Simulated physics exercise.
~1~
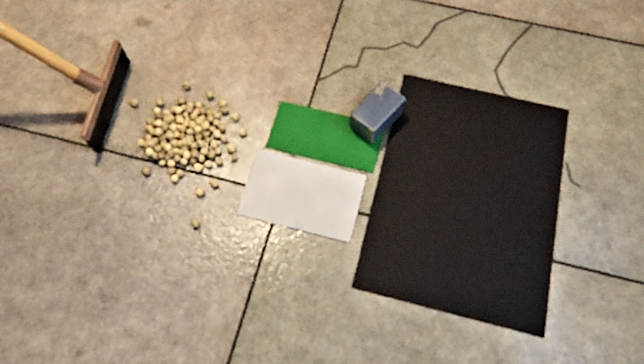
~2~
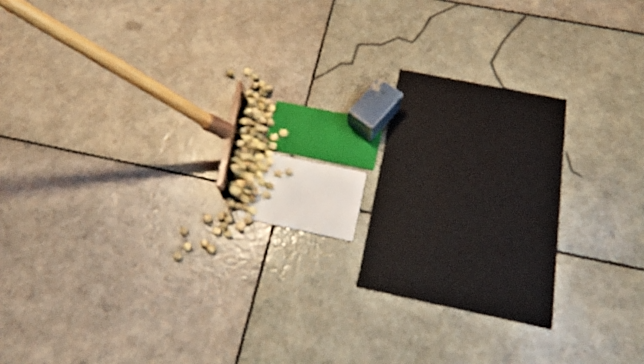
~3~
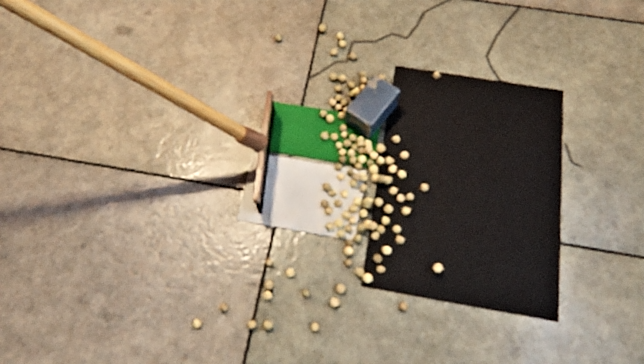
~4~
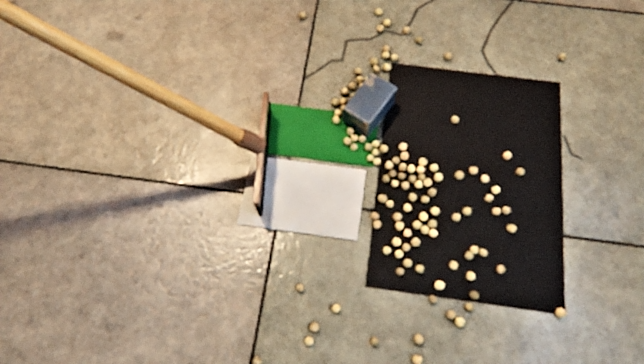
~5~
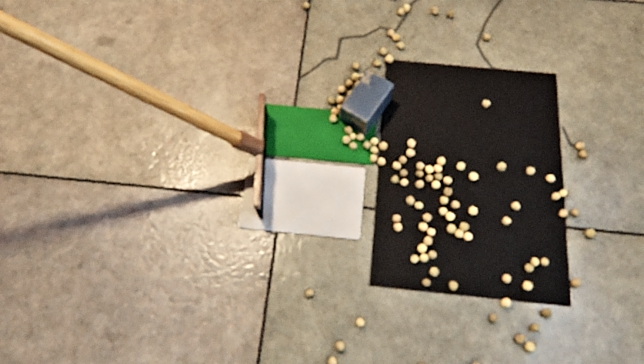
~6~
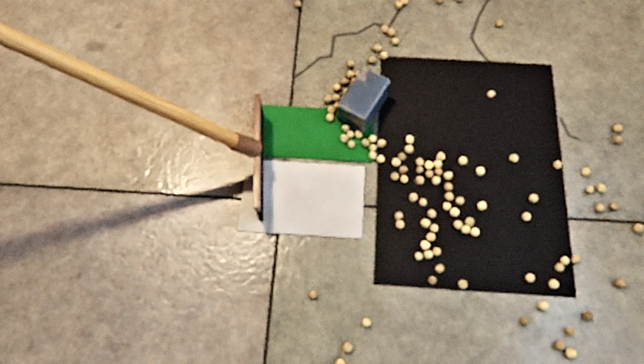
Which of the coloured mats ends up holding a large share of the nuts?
Only the black mat ends up with a large share of the nuts. The green mat keeps just a few near the block, and the white mat is left bare.
